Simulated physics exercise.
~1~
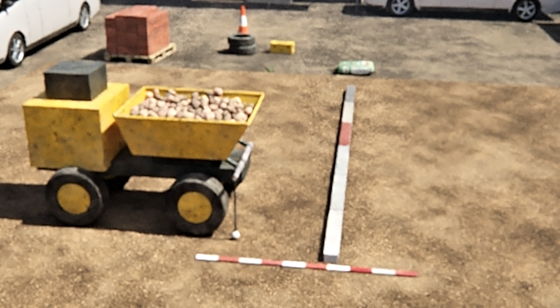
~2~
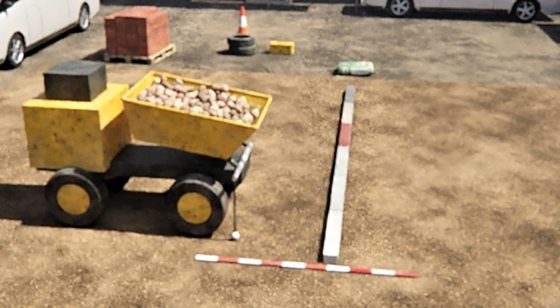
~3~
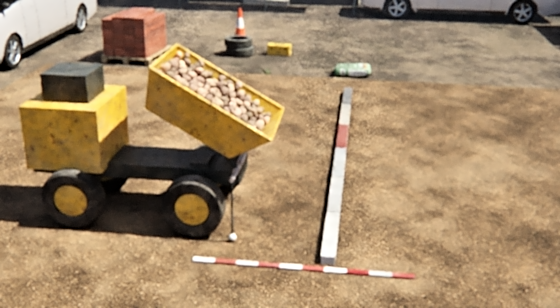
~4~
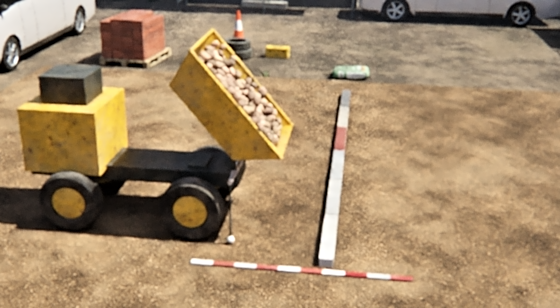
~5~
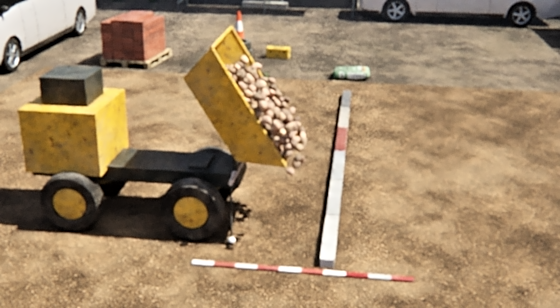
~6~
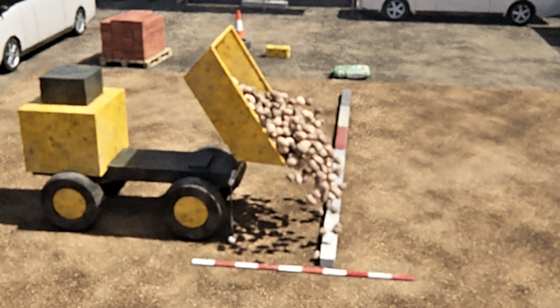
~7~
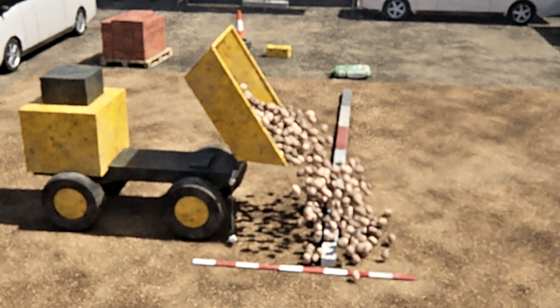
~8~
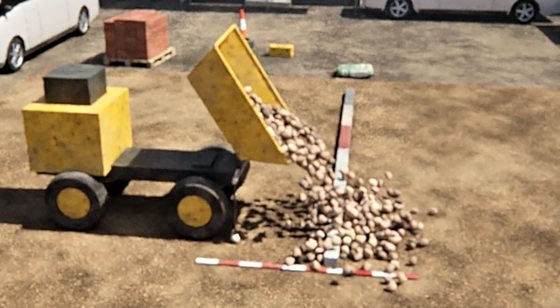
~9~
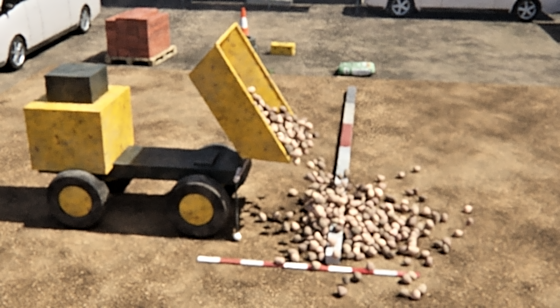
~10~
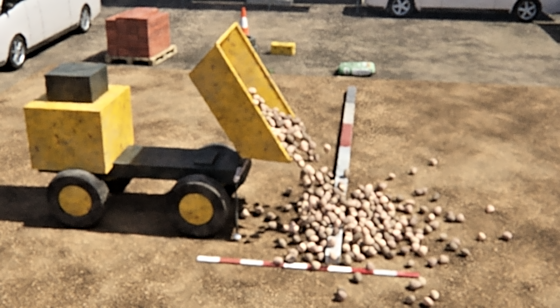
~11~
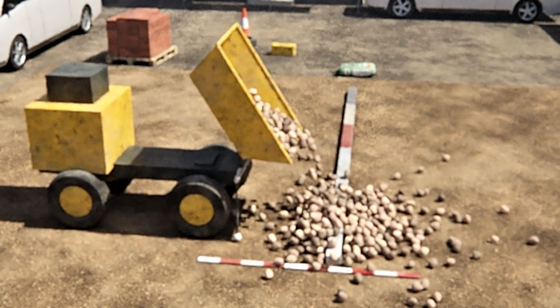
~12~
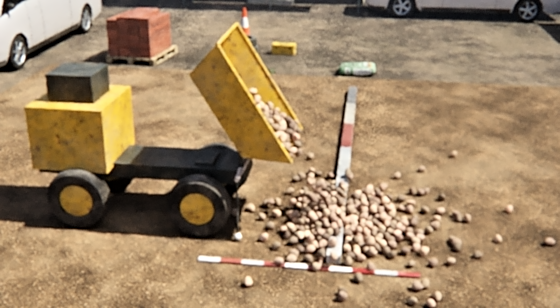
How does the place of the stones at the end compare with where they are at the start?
At the start the stones all sit in the yellow skip. By the end many lie lower and further right, scattered on the ground on both sides of the kerb, while the rest remain in the raised skip.
A dumper's yellow skip tips up, spilling cobbles across a kerb while some stay inside.
